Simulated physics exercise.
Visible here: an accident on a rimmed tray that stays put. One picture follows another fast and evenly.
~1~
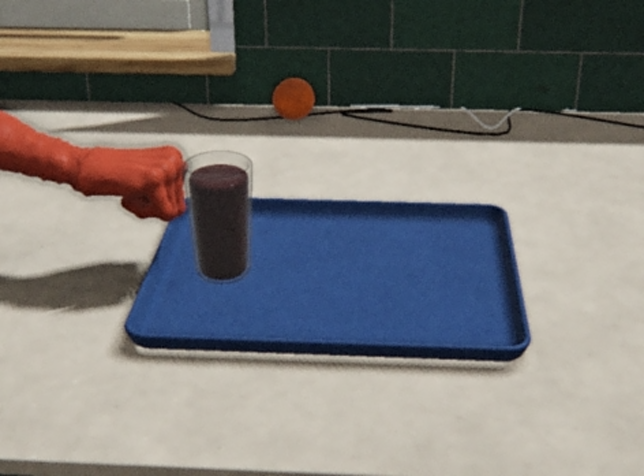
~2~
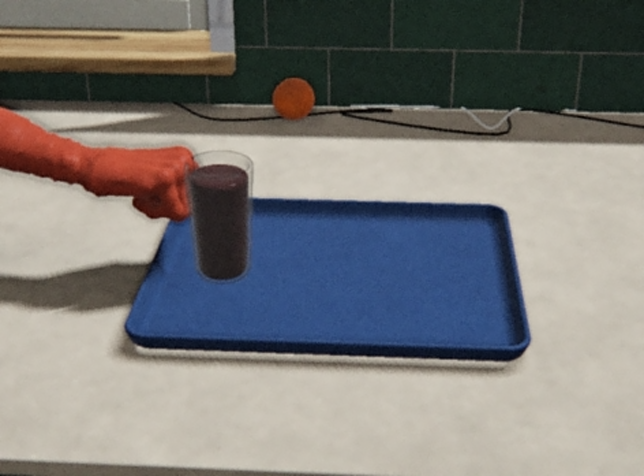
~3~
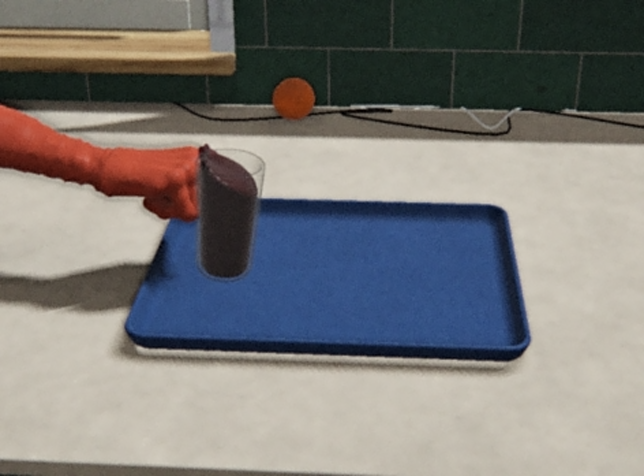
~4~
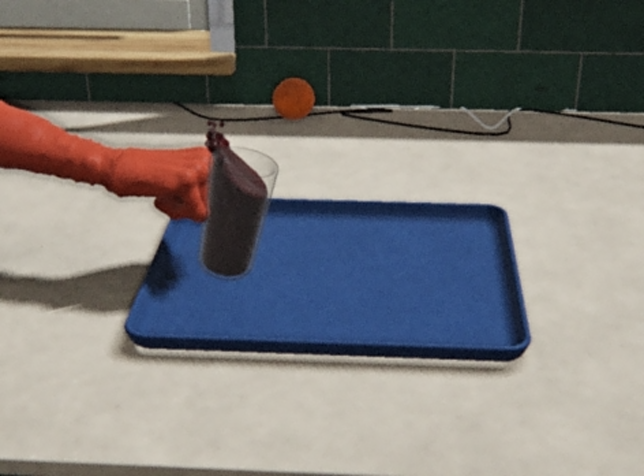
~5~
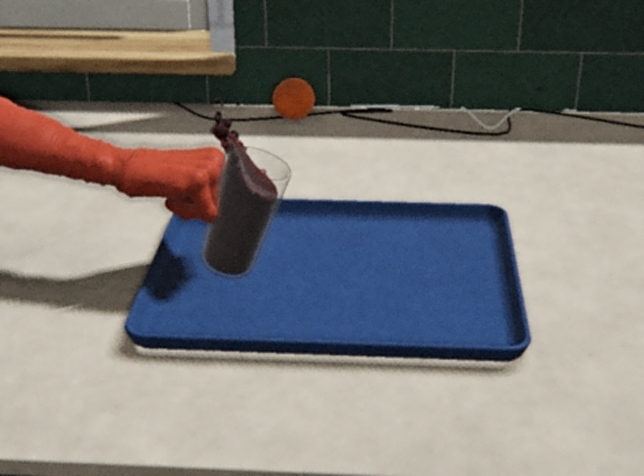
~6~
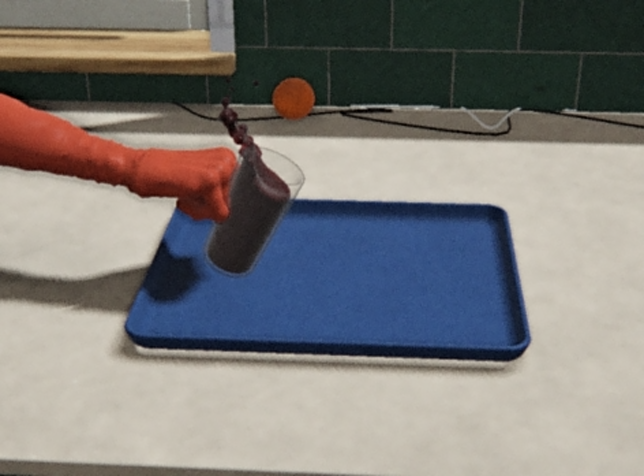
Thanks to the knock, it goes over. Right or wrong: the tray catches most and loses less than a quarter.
Wrong.
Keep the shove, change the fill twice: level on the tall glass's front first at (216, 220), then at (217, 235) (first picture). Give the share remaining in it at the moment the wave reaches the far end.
About 60 per cent first, about 60 per cent second.
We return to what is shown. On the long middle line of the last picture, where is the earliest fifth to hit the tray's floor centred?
It lands near (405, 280).
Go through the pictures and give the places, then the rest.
In the first picture, tilt 0°; right rim (250, 167); surface from (190, 173) to (248, 175); the tray's far rim is at (515, 270); the tray is clear ahead.
In the second picture, tilt 0°; right rim (251, 167); surface from (190, 173) to (248, 175).
In the third picture, tilt 6°; right rim (263, 168); surface from (201, 158) to (251, 176); 1 per cent is over the edge.
In the fourth picture, tilt 12°; right rim (276, 171); surface from (214, 156) to (265, 183); 3 per cent is over the edge.
In the fifth picture, tilt 18°; right rim (289, 175); surface from (222, 180) to (276, 189); 5 per cent is over the edge.
In the sixth picture, tilt 25°; right rim (302, 181); surface from (229, 192) to (291, 190); 6 per cent is over the edge.
A moment on, the tall glass lies on its side and 90 per cent is in the glass, 0 on the tray and 10 above or beyond its rim.
Next, the tall glass lies on its side and 49 per cent is in the glass, 38 on the tray and 13 above or beyond its rim.
Then the tall glass lies on its side and 27 per cent is in the glass, 44 on the tray and 28 above or beyond its rim.
Later the tall glass lies on its side and 15 per cent is in the glass, 44 on the tray and 41 above or beyond its rim.
Finally, 59 per cent is held by tray and glass, 41 is off the tray.
